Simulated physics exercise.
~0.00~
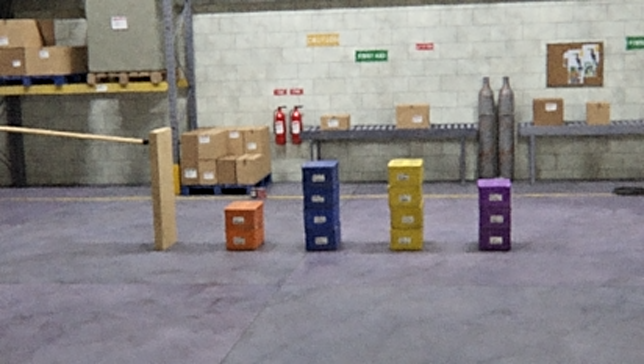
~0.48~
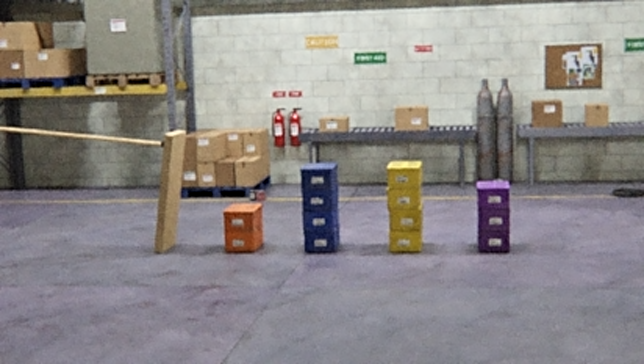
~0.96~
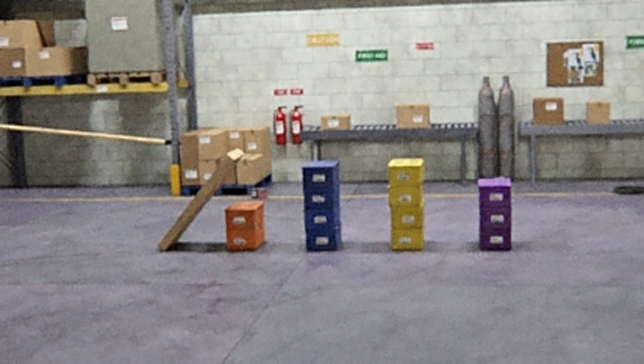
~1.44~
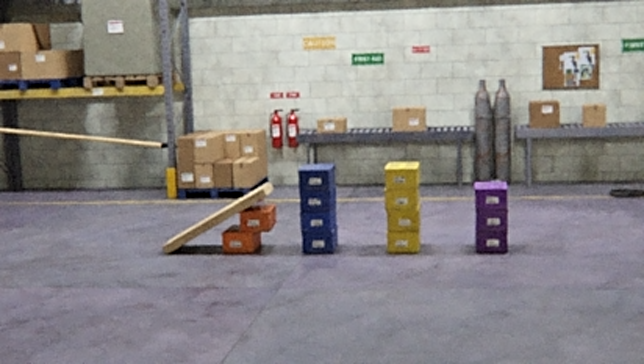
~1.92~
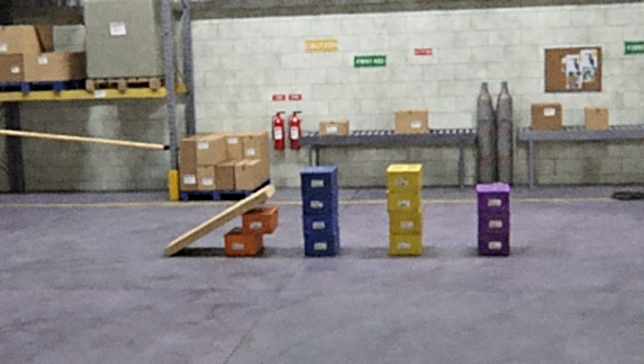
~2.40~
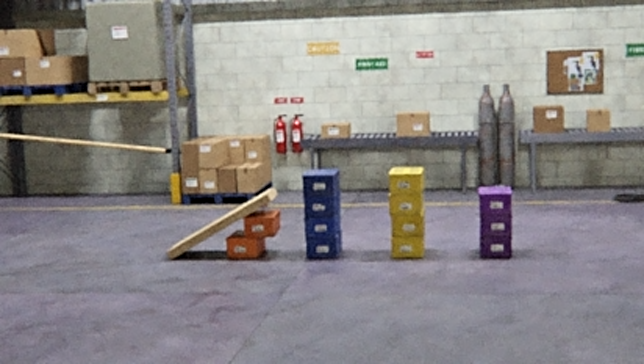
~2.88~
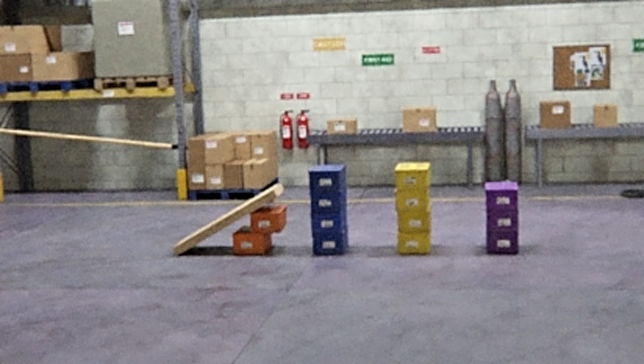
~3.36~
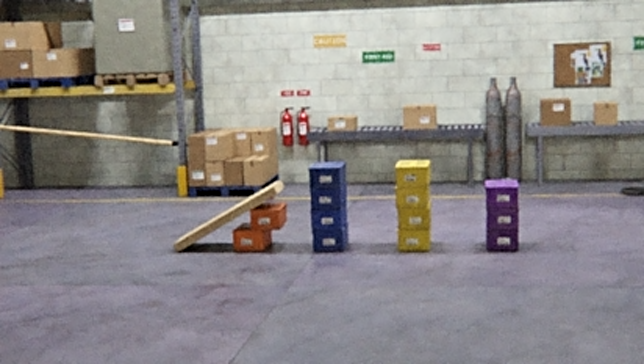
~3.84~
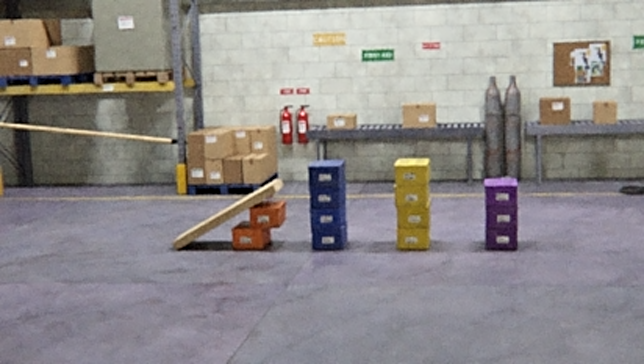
The clip shows a pole tipping an upright board rightward toward a line of orange, blue, yellow and purple tote piles in a warehouse. The board falls against the short orange pile, shifts its top tote right and rests leaning there, while the other piles stay standing.
